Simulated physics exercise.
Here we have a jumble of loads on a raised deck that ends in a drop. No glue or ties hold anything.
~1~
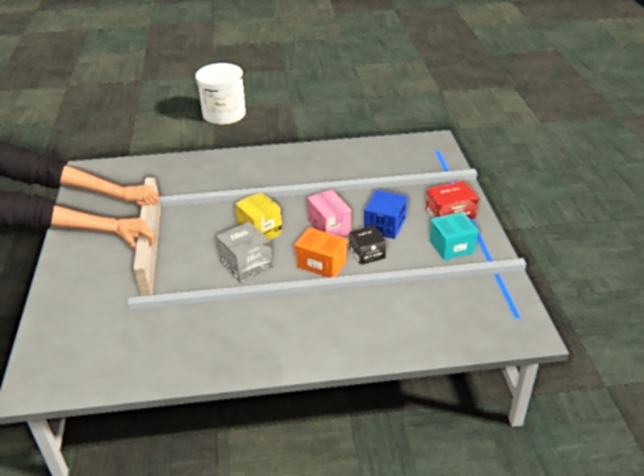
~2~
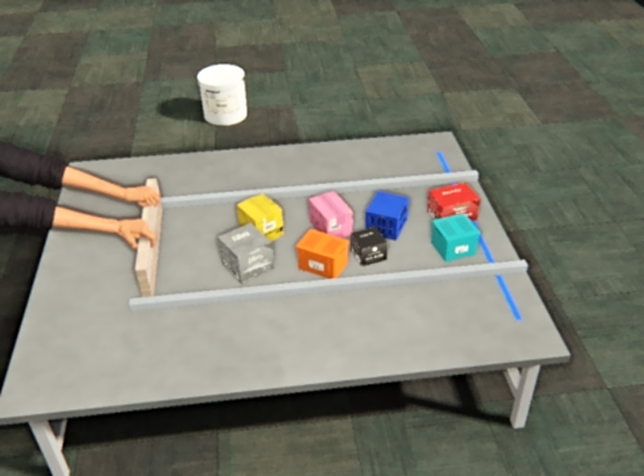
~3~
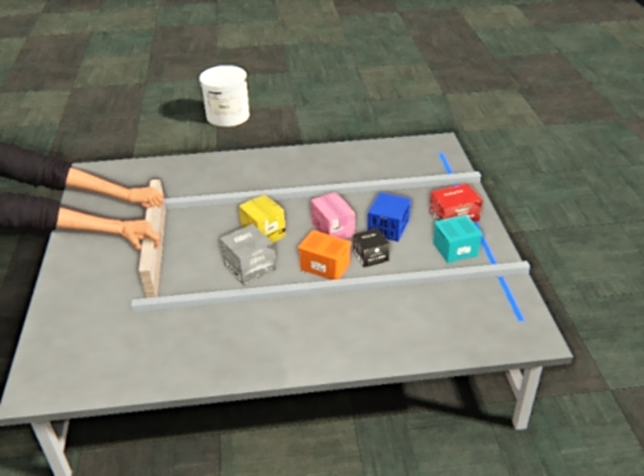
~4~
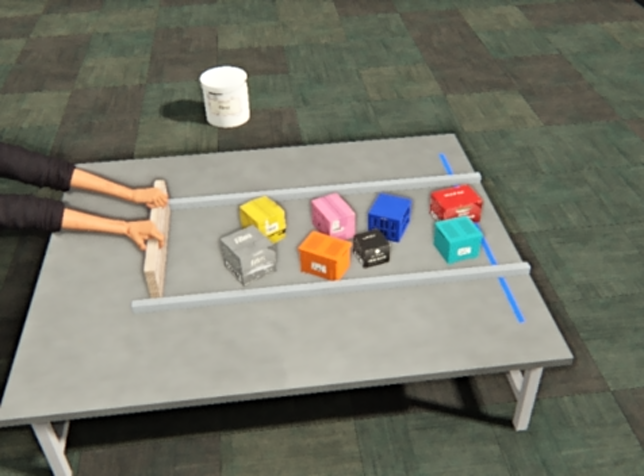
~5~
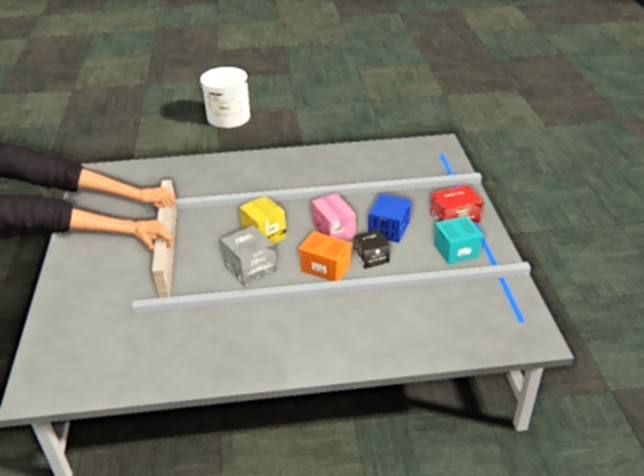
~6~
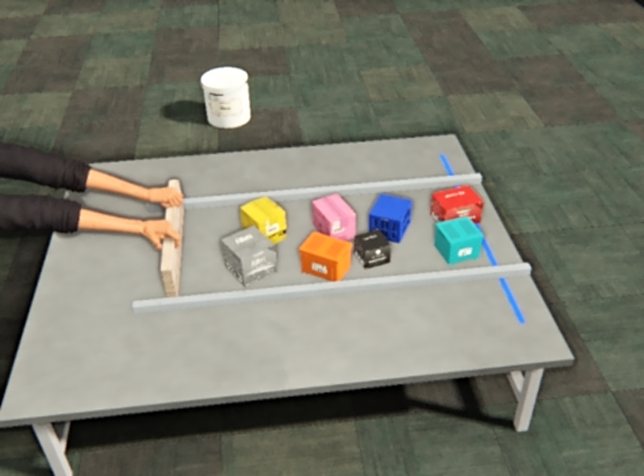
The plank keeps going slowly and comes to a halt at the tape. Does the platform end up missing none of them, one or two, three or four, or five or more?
It is missing five or more.
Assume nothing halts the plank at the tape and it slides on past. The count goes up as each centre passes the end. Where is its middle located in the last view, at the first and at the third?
(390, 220) and (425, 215).
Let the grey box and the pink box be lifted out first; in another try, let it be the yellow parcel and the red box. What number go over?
It would be 4 and 4.
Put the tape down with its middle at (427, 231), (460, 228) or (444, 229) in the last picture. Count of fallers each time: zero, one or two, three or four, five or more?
One after the other, the answers are either one or two; at least five; three or four.
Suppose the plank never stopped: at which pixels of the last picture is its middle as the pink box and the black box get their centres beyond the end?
Pink box: (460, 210); black box: (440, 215).
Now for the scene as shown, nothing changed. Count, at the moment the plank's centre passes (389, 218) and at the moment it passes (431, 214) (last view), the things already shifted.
8 and 8.
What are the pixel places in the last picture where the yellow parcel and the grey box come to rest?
Answer: First (490, 207), after that (509, 237).
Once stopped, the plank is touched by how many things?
It touches 2.
Early on, none off yet; red box at rest near (456, 208); turquoise tote at rest near (458, 241); blue crate at rest near (390, 219).
A while later, none off yet; red box at rest near (456, 208); turquoise tote at rest near (458, 241); blue crate travelled about its own width near (417, 209).
Further along, one off so far; red box in the air near (526, 236); turquoise tote travelled well along near (514, 230); blue crate travelled well along near (487, 198).
Finally, the number that fall off is five or more; lost, orange tote, pink box, black box, blue crate, turquoise tote and red box.
